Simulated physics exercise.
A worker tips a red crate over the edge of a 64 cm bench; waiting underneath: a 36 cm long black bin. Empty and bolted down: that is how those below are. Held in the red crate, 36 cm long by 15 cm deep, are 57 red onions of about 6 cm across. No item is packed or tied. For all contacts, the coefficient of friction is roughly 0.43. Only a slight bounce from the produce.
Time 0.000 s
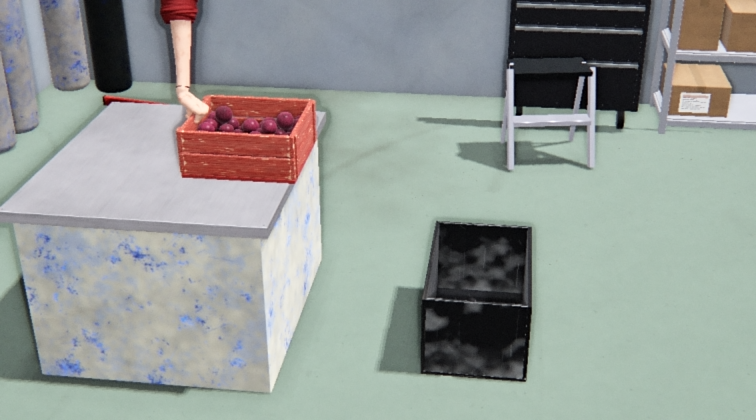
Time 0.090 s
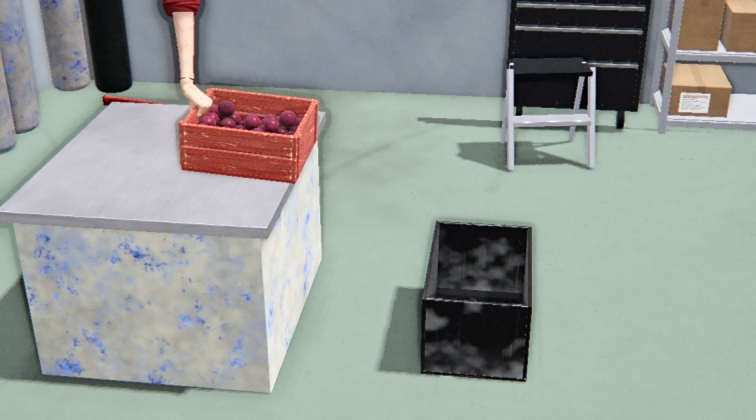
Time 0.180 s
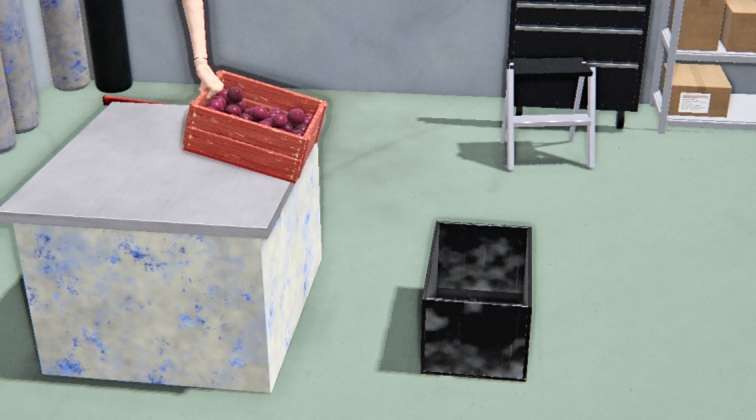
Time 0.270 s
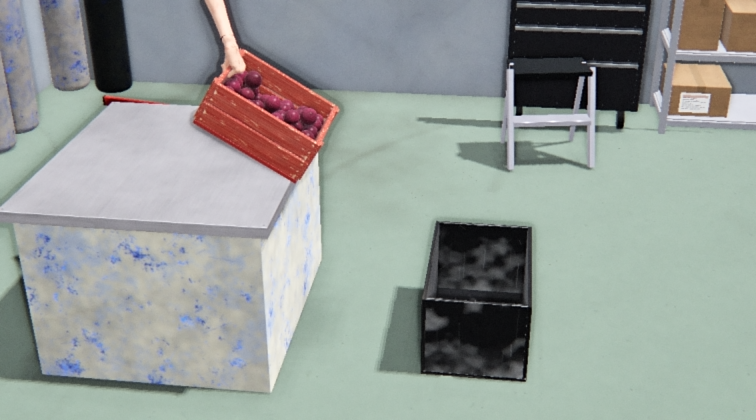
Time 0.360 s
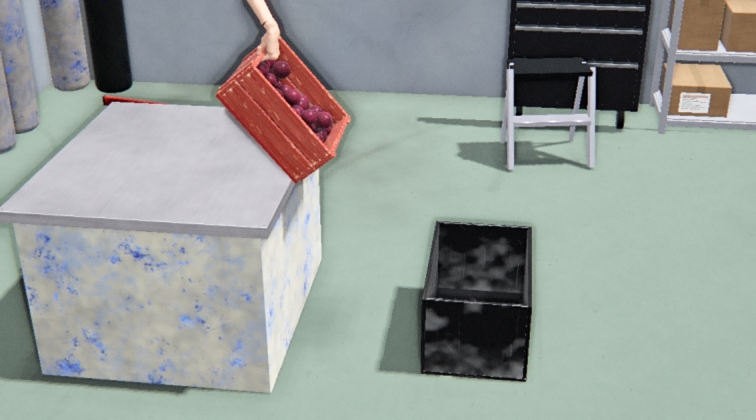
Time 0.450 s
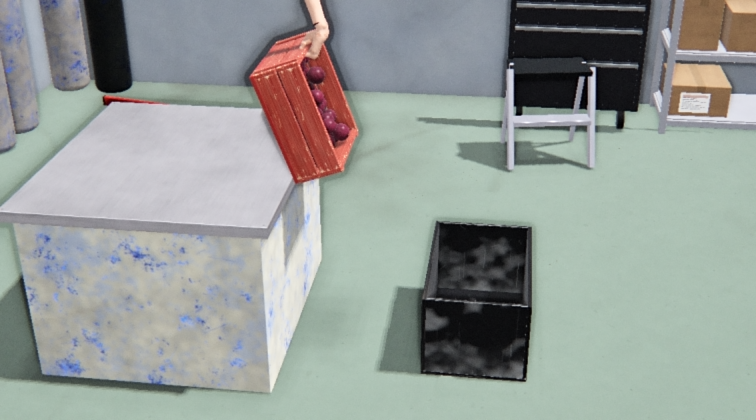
A red crate of dark, round red onions sits level at the right edge of a bench, with a hand on its far left side. The hand lifts that side, tilting the crate steadily rightward until it stands steeply on its lower edge, onions still inside, while the black bin stays still.
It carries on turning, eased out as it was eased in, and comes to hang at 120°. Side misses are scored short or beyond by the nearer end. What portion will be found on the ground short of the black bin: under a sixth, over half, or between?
When it all settles, the majority of them lie on the ground short of the black bin.
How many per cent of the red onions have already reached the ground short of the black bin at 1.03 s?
I'd put it near 40 in a hundred by then.
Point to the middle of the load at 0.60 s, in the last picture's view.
Estimated middle - around (340, 127).
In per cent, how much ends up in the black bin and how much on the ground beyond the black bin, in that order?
It works out to roughly 35 per cent and 0 per cent, in that order.
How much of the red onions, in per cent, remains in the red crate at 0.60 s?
95 %.
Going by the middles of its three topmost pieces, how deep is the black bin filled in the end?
Some 13 centimetres up.
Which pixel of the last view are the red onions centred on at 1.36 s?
Somewhere around (413, 324) in pixels.
After 0.60 s, tilt 100°; 55 still in the red crate and 2 in the air.
After 0.78 s, tilt 120°; 13 still in the red crate and 44 in the air.
After 1.03 s, tilt 120°; 18 in the black bin, 23 on the ground short of the black bin and 16 in the air.
Outcome (at 1.36 s), 19 in the black bin and 38 on the ground short of the black bin. Asked share, 38 of 57, 67 per cent.
